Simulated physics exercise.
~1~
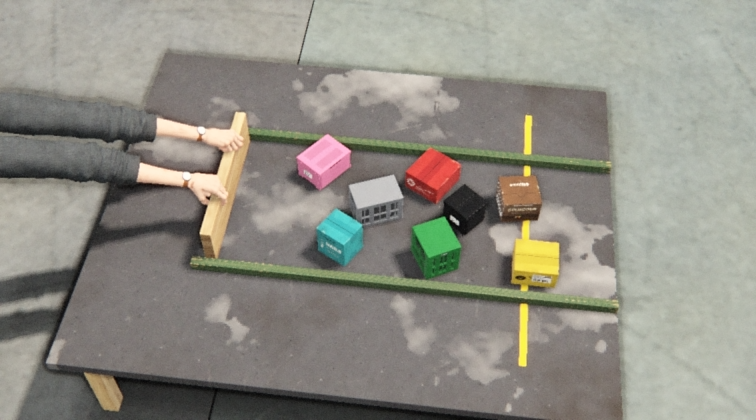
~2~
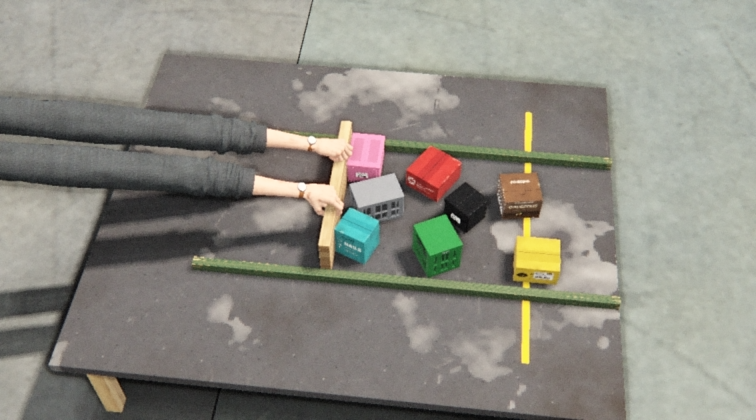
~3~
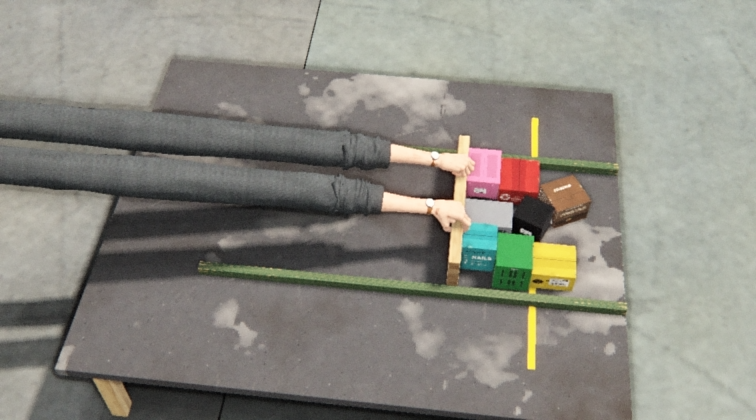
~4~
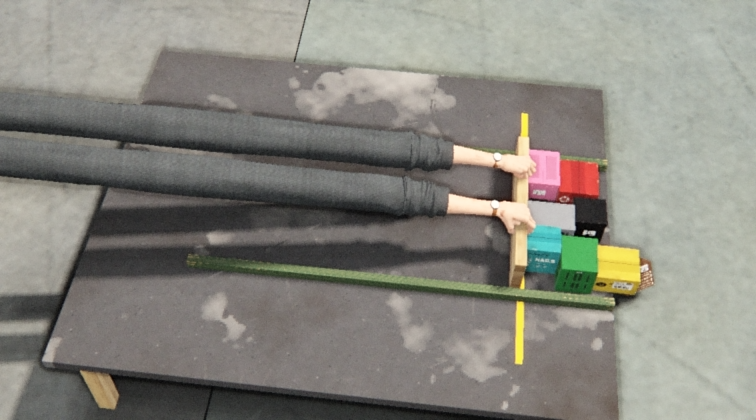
Two hands pushed a wooden plank to the right across a raised table, gathering the scattered colourful boxes into a tight cluster and shoving them past the yellow line, until the brown box tipped off the far edge while the others stayed on.
